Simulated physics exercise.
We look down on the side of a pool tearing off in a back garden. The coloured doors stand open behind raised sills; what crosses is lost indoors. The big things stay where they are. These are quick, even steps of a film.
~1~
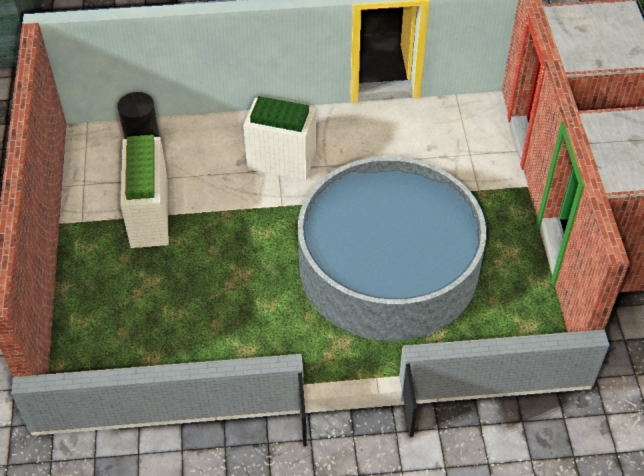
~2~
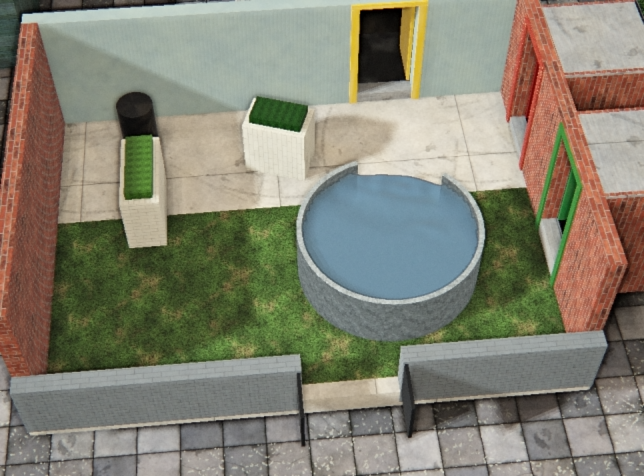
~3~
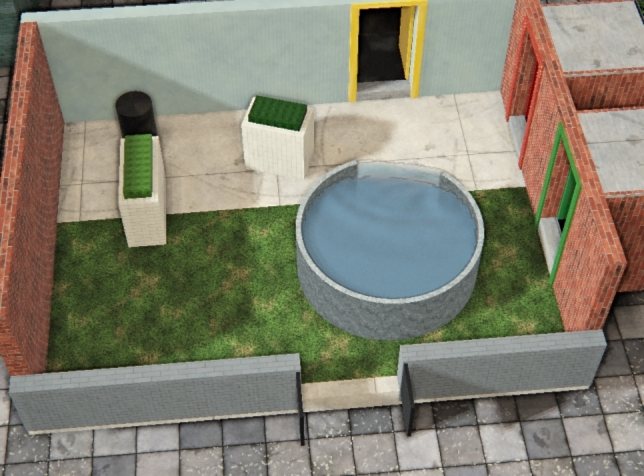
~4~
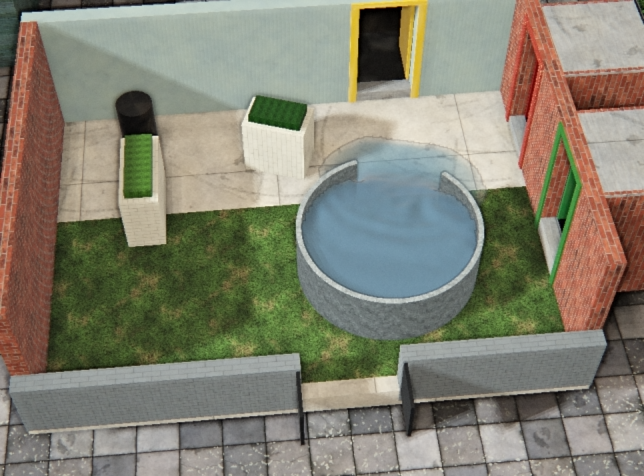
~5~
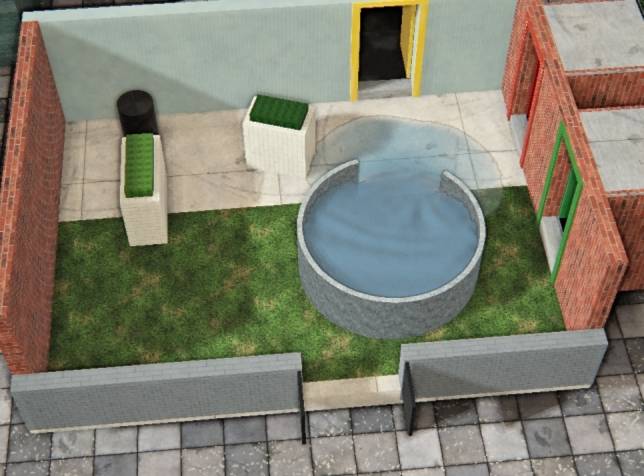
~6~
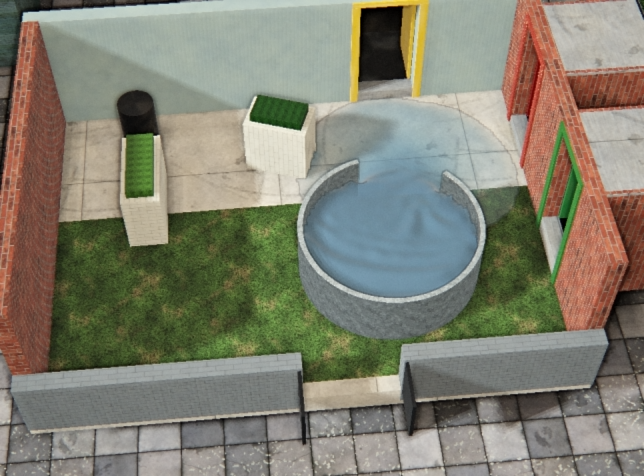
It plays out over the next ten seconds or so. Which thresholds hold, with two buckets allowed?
One by one: The green door holds within the limit; the red door floods; the yellow door floods.
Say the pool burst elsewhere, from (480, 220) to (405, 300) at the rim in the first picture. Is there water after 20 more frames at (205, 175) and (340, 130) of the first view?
In that order: Dry, wet.
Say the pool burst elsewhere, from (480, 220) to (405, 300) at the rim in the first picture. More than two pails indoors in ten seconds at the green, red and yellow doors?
In short: The green one takes more, the red one holds, the yellow one keeps below it.
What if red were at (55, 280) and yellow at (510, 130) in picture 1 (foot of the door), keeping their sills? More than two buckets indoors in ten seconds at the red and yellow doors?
My reading: Red stays under; yellow is over.
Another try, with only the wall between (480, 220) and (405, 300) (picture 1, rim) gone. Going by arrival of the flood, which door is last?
It is the yellow-painted one.
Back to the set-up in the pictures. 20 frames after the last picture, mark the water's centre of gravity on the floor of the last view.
Around (381, 196).
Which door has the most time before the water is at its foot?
It is the door marked green.
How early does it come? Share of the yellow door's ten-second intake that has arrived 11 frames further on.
Near 55 in a hundred.
A moment on, water covers 25 % of the floor; the green door not reached, the red door under two buckets in, the yellow door over two buckets in.
Next, water covers 35 % of the floor; the green door not reached, the red door over two buckets in, the yellow door far over two buckets in.
Then, water covers 50 % of the floor; the green door wet at the sill, nothing in, the red door far over two buckets in, the yellow door far over two buckets in.
Later, water covers 80 % of the floor; the green door wet at the sill, nothing in, the red door far over two buckets in, the yellow door far over two buckets in.
In the end, water covers 100 % of the floor; the green door wet at the sill, nothing in, the red door far over two buckets in, the yellow door far over two buckets in.
